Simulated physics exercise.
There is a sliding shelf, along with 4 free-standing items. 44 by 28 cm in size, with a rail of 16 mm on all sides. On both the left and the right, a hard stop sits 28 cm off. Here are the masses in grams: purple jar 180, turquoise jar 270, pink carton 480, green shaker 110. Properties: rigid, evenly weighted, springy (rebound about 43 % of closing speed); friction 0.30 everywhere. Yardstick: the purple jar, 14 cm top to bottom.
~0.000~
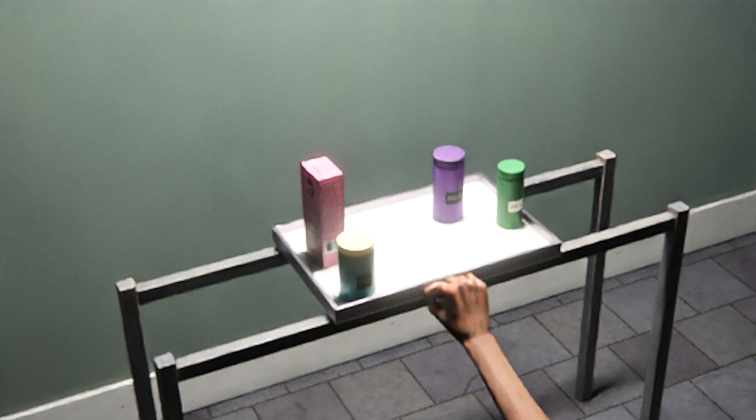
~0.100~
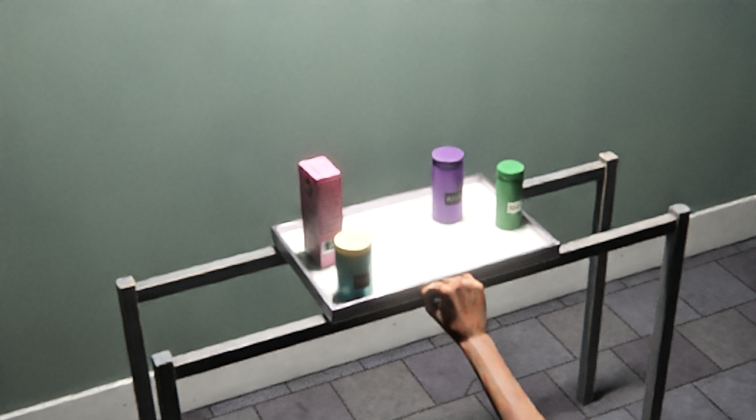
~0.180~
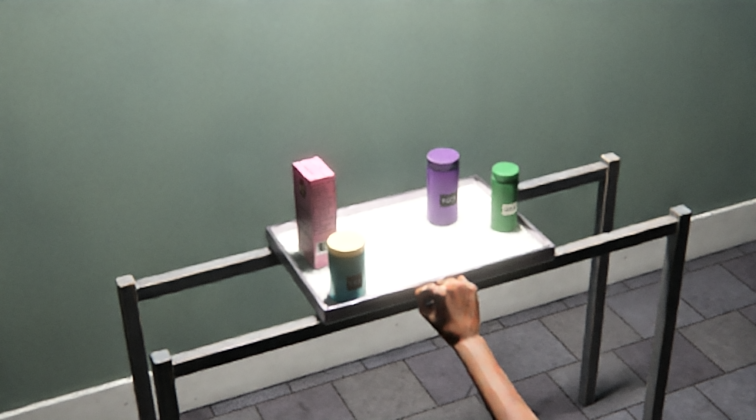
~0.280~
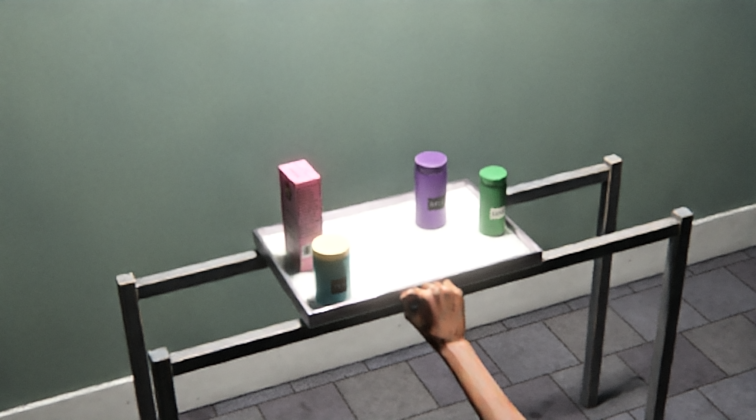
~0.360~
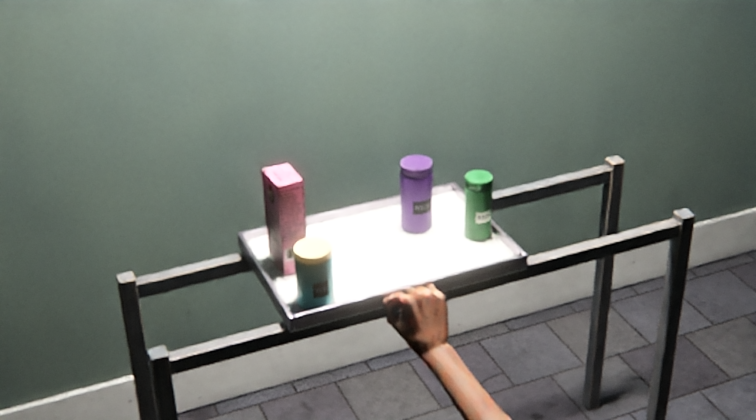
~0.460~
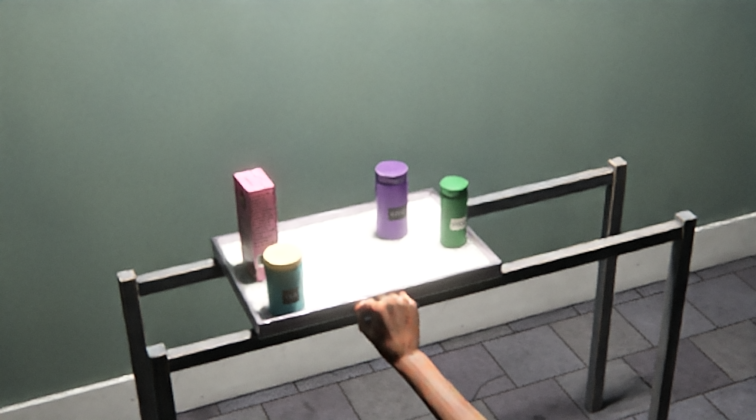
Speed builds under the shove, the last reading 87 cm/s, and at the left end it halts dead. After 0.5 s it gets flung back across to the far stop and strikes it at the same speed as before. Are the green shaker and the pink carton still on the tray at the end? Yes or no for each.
Green shaker - yes, pink carton - no.
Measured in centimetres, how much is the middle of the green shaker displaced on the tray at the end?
About 0 cm.
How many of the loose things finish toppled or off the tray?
2.
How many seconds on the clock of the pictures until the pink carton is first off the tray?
Near 0.8 s.
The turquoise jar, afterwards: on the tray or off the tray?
Turquoise jar: Goes out of bounds.
Around 1.16 s, tray moved 28 cm left; pink carton now off the tray; green shaker shifted 12 cm near (314, 245); turquoise jar at 74° to upright.
Around 1.76 s, tray moved 17 cm left; turquoise jar now off the tray; green shaker shifted 12 cm near (374, 231); purple jar shifted 12 cm.
Around 2.26 s, tray moved 12 cm right; green shaker shifted 12 cm near (514, 198); purple jar shifted 12 cm.
Finally (3.1 s), off the tray, turquoise jar and pink carton; the other 2 still in place (within 5 cm). In the last view, green shaker near (639, 169).
